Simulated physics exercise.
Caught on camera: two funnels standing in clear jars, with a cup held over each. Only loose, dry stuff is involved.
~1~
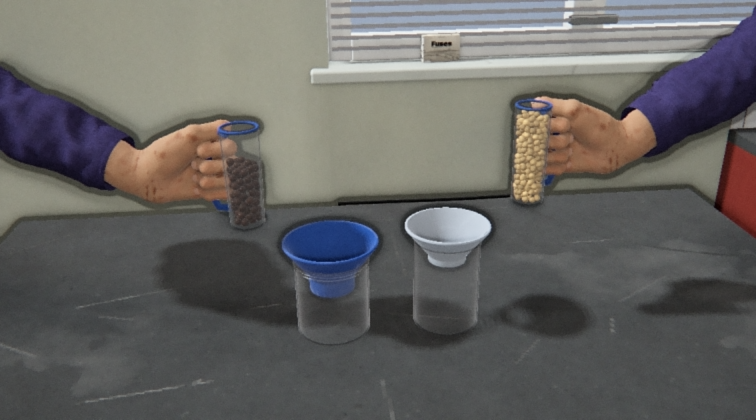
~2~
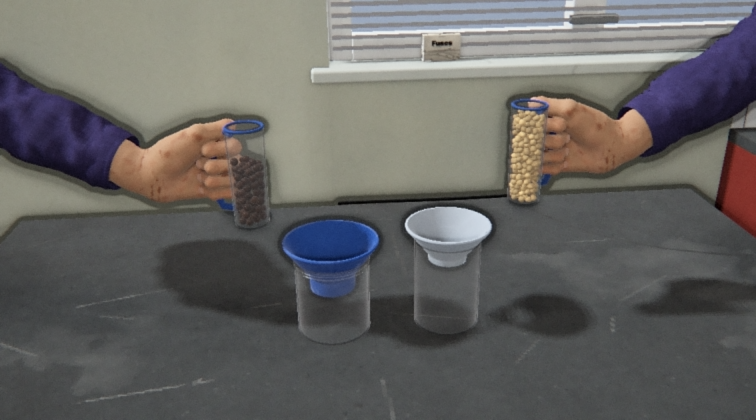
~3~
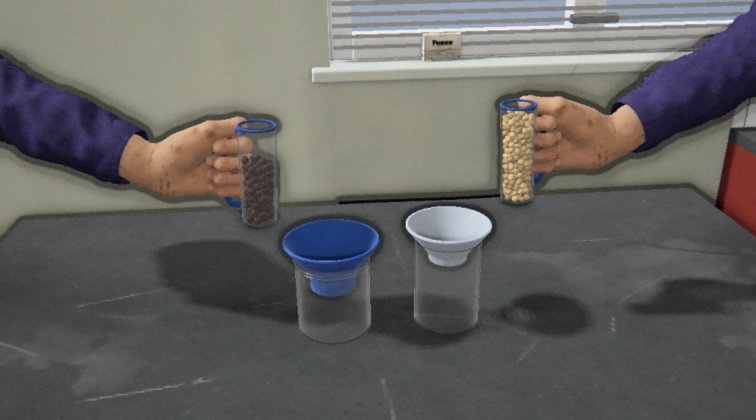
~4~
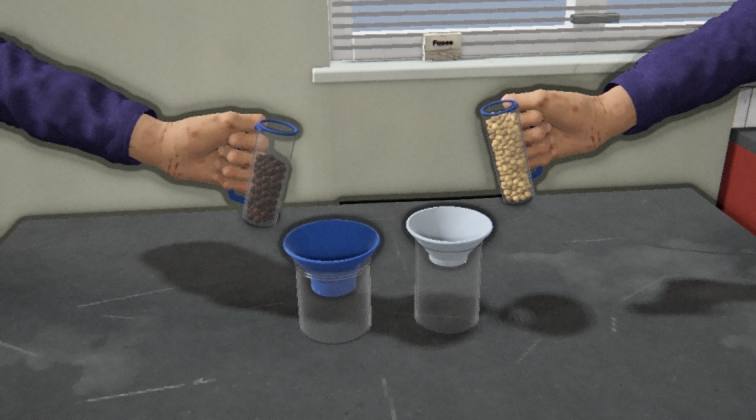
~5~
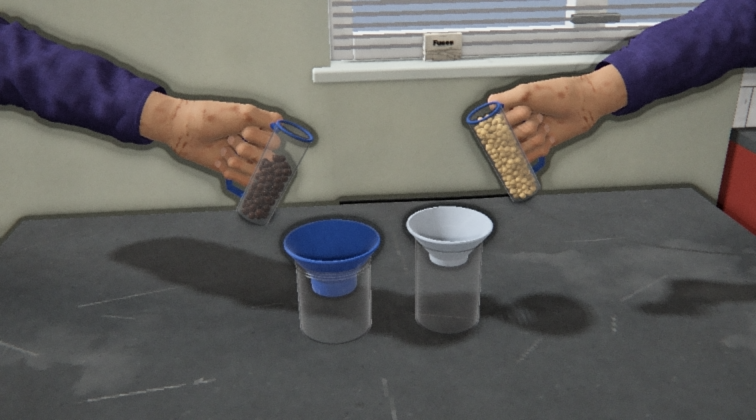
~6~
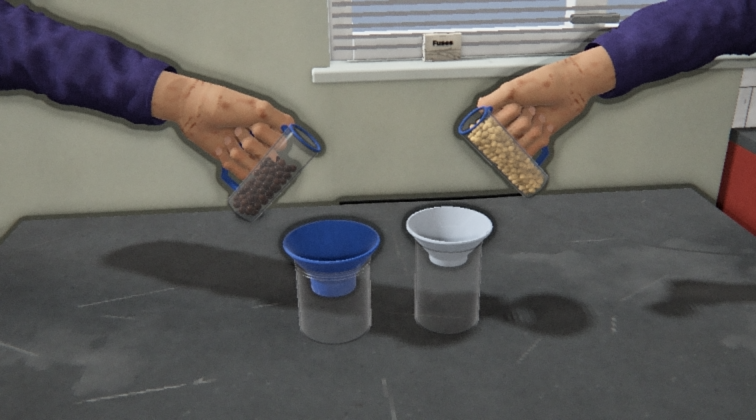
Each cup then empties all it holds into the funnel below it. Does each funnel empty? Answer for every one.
Left: Yes; right: Yes.
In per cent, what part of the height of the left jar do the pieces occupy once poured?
20 %, roughly.
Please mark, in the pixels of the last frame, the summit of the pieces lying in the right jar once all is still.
(464, 299), roughly.
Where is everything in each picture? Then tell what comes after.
Left funnel (331, 247), outlet at (332, 286), about 6 pieces wide; left cup (243, 177), holding chocolate balls; right funnel (448, 232), outlet at (447, 259), about 6 pieces wide; right cup (530, 154), holding dried chickpeas, in the first picture.
Left cup (248, 176), upright; right cup (527, 153), upright, in the second picture.
Left cup (258, 175), tipped 3°; right cup (518, 153), tipped 3°, in the third picture.
Left cup (268, 175), tipped 15°; right cup (509, 154), tipped 15°, in the fourth picture.
Left cup (273, 174), tipped 29°; right cup (505, 154), tipped 29°, in the fifth picture.
Left funnel (332, 247), outlet at (334, 286); left cup (273, 175), tipped 43°; right funnel (449, 231), outlet at (448, 258); right cup (505, 154), tipped 43°, in the sixth picture.
Then, 0.32 s later than the last frame, left, every one still in the cup; right, every one still in the cup.
Then, 0.65 s later than the last frame, left, every one still in the cup; right, almost all still in the cup, just a few in or over the funnel.
Then, 1.05 s later than the last frame, left, roughly a quarter still in the cup, roughly half in or over the funnel, roughly a quarter down in the jar; right, roughly two thirds still in the cup, roughly a quarter in or over the funnel, roughly a quarter down in the jar.
When it is over, left, every one down in the jar; right, every one down in the jar.
